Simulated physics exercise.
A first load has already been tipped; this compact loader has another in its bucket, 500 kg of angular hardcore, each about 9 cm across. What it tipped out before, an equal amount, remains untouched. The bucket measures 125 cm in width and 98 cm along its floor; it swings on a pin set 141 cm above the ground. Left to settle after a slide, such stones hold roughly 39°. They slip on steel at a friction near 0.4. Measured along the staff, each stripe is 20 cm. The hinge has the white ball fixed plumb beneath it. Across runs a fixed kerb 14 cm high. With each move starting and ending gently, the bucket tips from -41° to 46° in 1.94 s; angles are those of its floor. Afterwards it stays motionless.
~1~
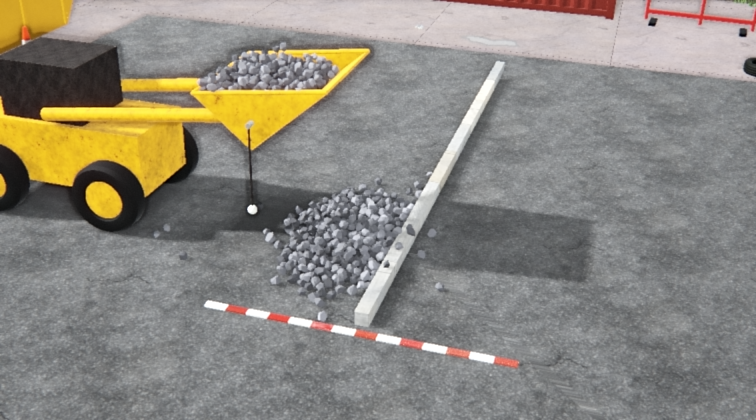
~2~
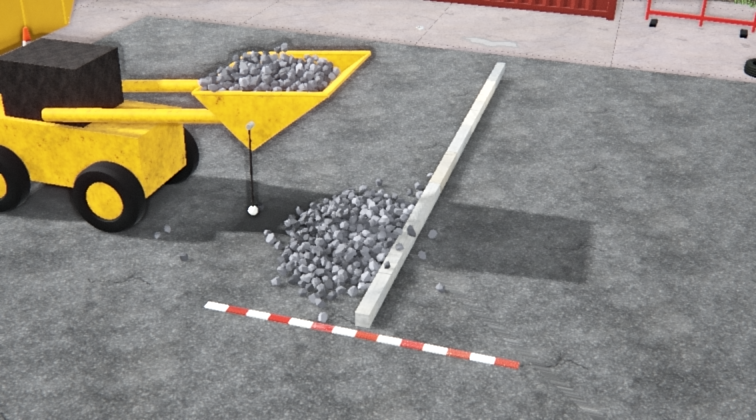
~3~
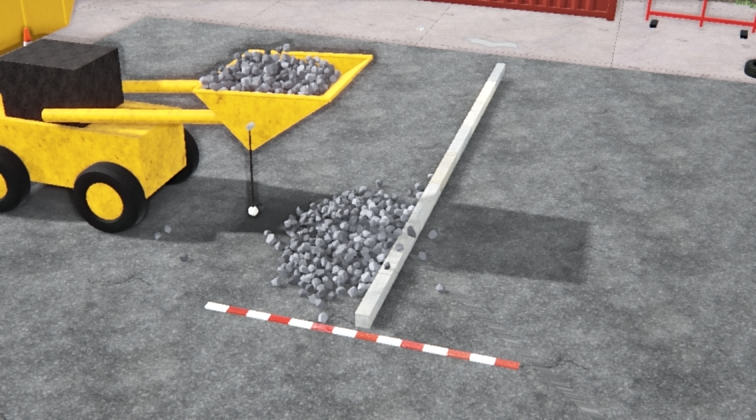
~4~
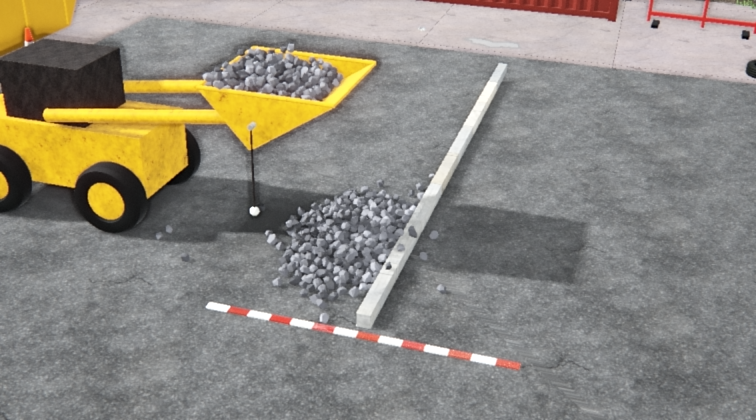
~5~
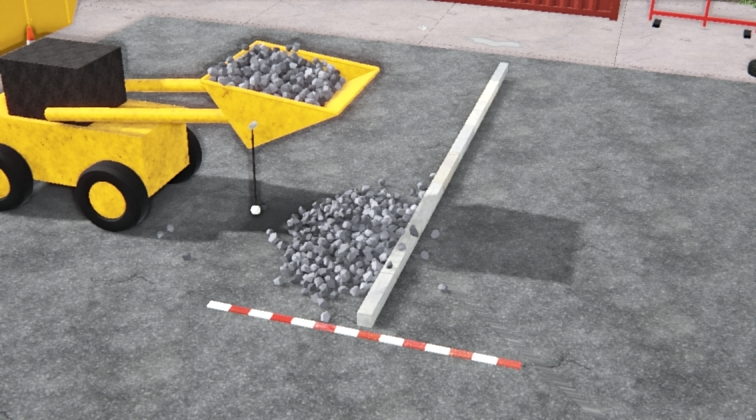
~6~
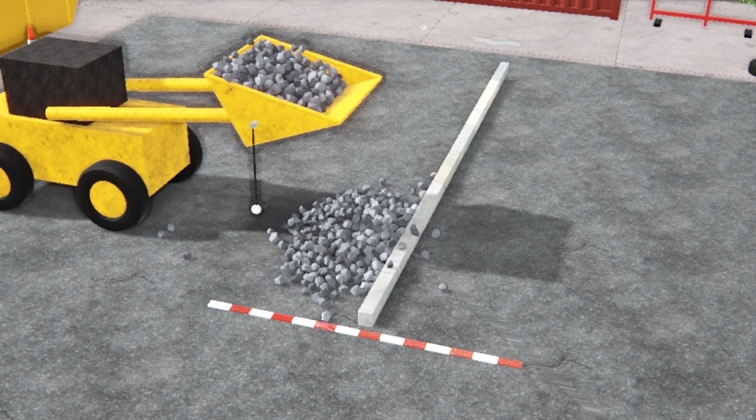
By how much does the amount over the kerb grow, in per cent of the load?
About 8 per cent.
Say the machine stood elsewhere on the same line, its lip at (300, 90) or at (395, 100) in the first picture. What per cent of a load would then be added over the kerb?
Near 0 per cent from the first place, 85 from the second.
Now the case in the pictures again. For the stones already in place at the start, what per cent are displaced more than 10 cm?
Close to 10 per cent.
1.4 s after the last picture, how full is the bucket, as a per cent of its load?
About 25 percent.
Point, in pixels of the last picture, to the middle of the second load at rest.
I'd say close to (363, 223).
Then, 0.9 s after the last picture the floor is at 33°; in per cent of one load, 98 in the bucket, 102 on this side of the kerb, 1 over the kerb; the foremost stones are at (416, 247).
Then, 1.4 s after the last picture the floor is at 46°; in per cent of one load, 23 in the bucket, 176 on this side of the kerb, 1 over the kerb; the foremost stones are at (422, 248).
Then, 1.8 s after the last picture the floor is at 46°; in per cent of one load, 0 in the bucket, 195 on this side of the kerb, 5 over the kerb; the foremost stones are at (441, 272).
Then, 4.6 s after the last picture the floor is at 46°; in per cent of one load, 0 in the bucket, 192 on this side of the kerb, 9 over the kerb; the foremost stones are at (469, 271). Net gain over the kerb, 8.
